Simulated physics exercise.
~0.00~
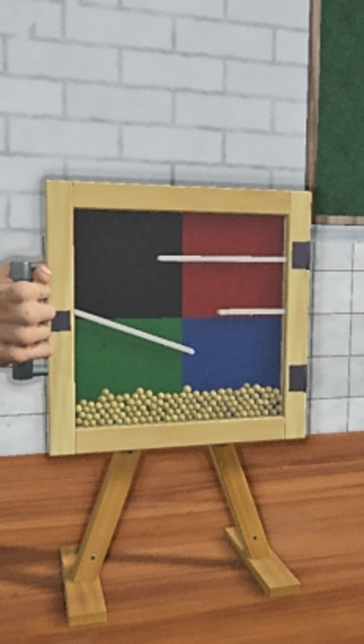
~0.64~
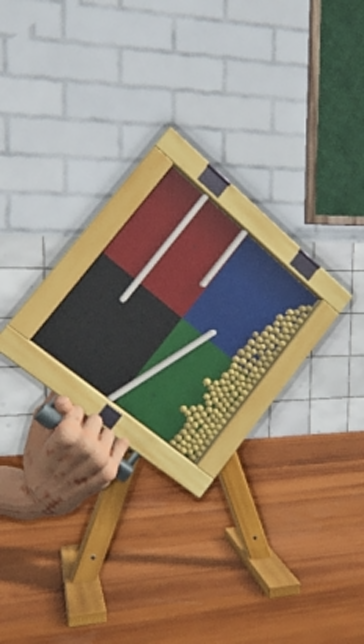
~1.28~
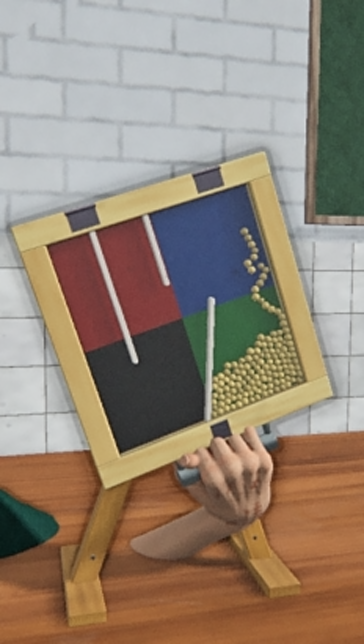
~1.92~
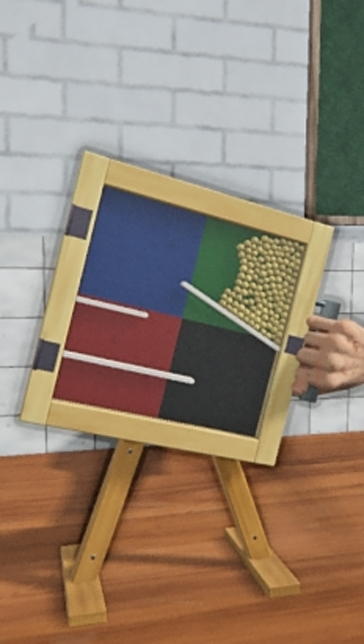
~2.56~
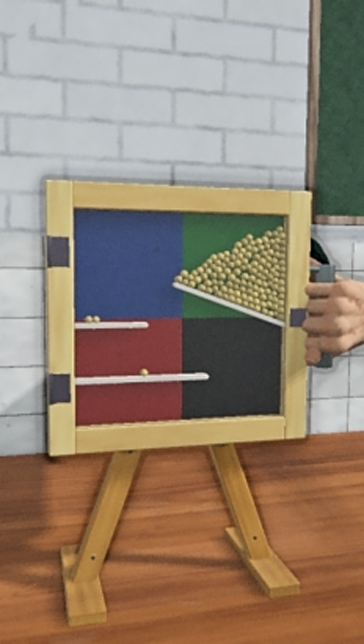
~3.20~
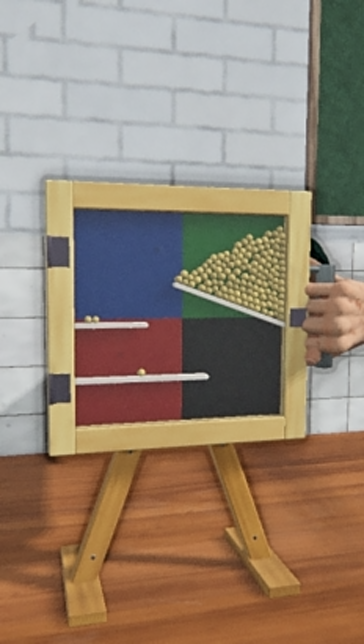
A hand turned a wooden-framed box of small tan beads on a stand counterclockwise until it was upside down, and the beads slid along the side and ended mostly heaped on a slanted white bar in the green quarter, with a few stragglers on the other bars.
